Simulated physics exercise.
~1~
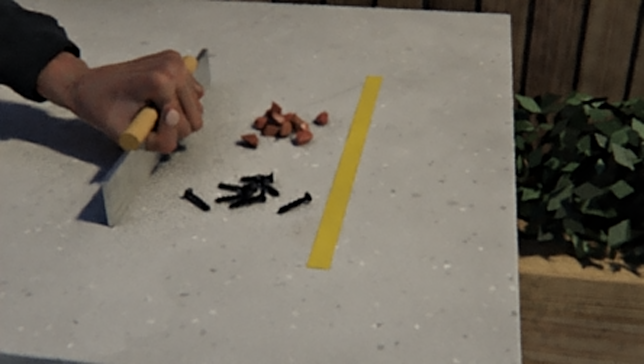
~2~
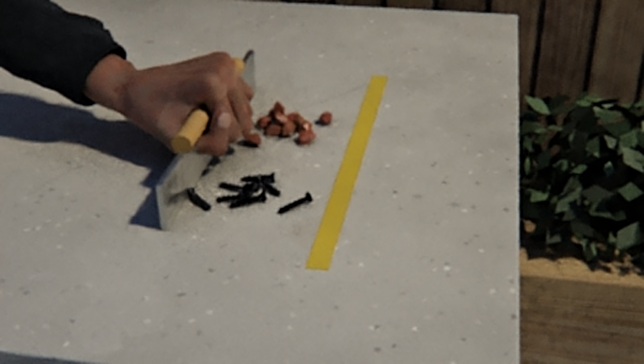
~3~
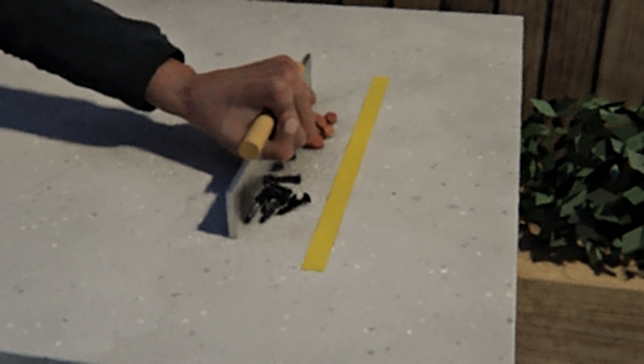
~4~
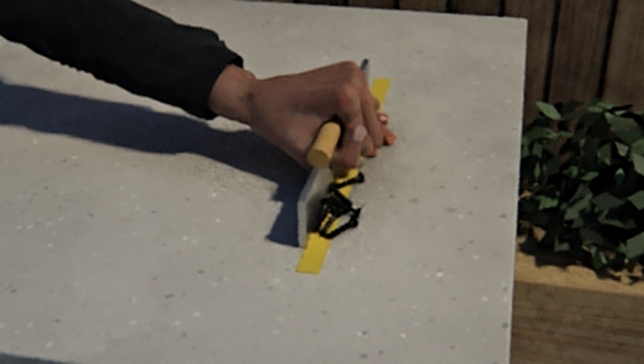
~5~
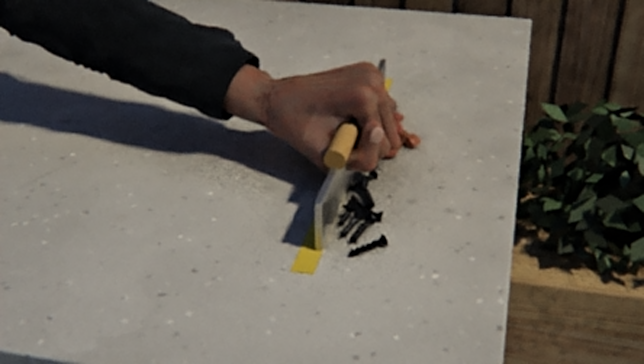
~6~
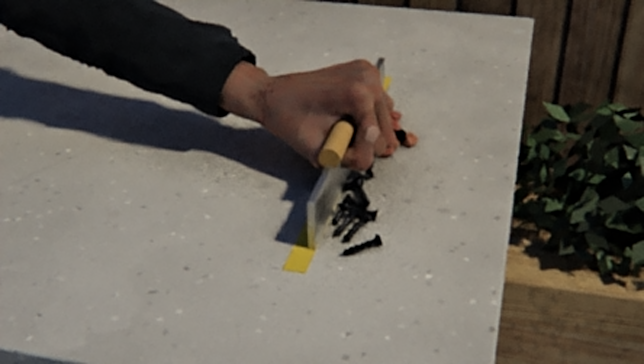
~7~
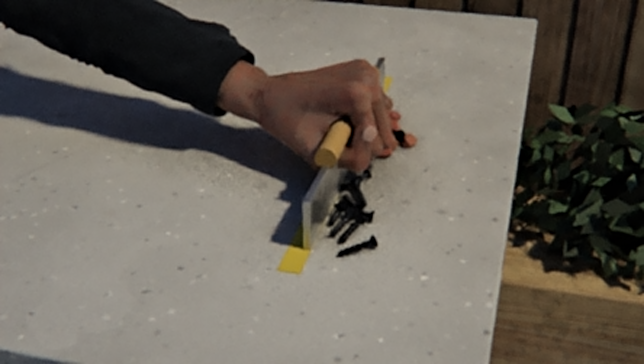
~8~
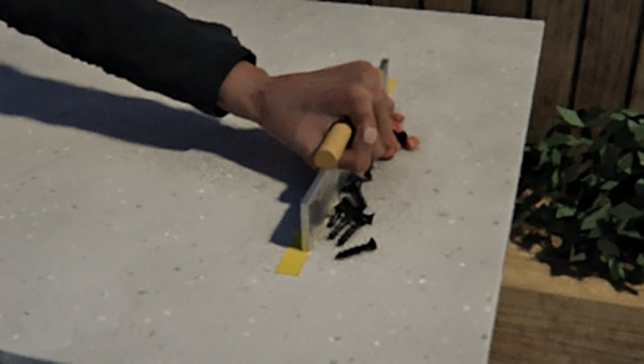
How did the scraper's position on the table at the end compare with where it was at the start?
At the start the scraper stood on the left part of the table, well short of the yellow tape and to the left of both piles. By the end it was farther right, resting on the tape.
A hand in a dark sleeve swept a scraper rightward across a pale table, pushing a bunch of black screws and a small pile of reddish-brown bits along, then stopped on the yellow tape with both groups still on the table.
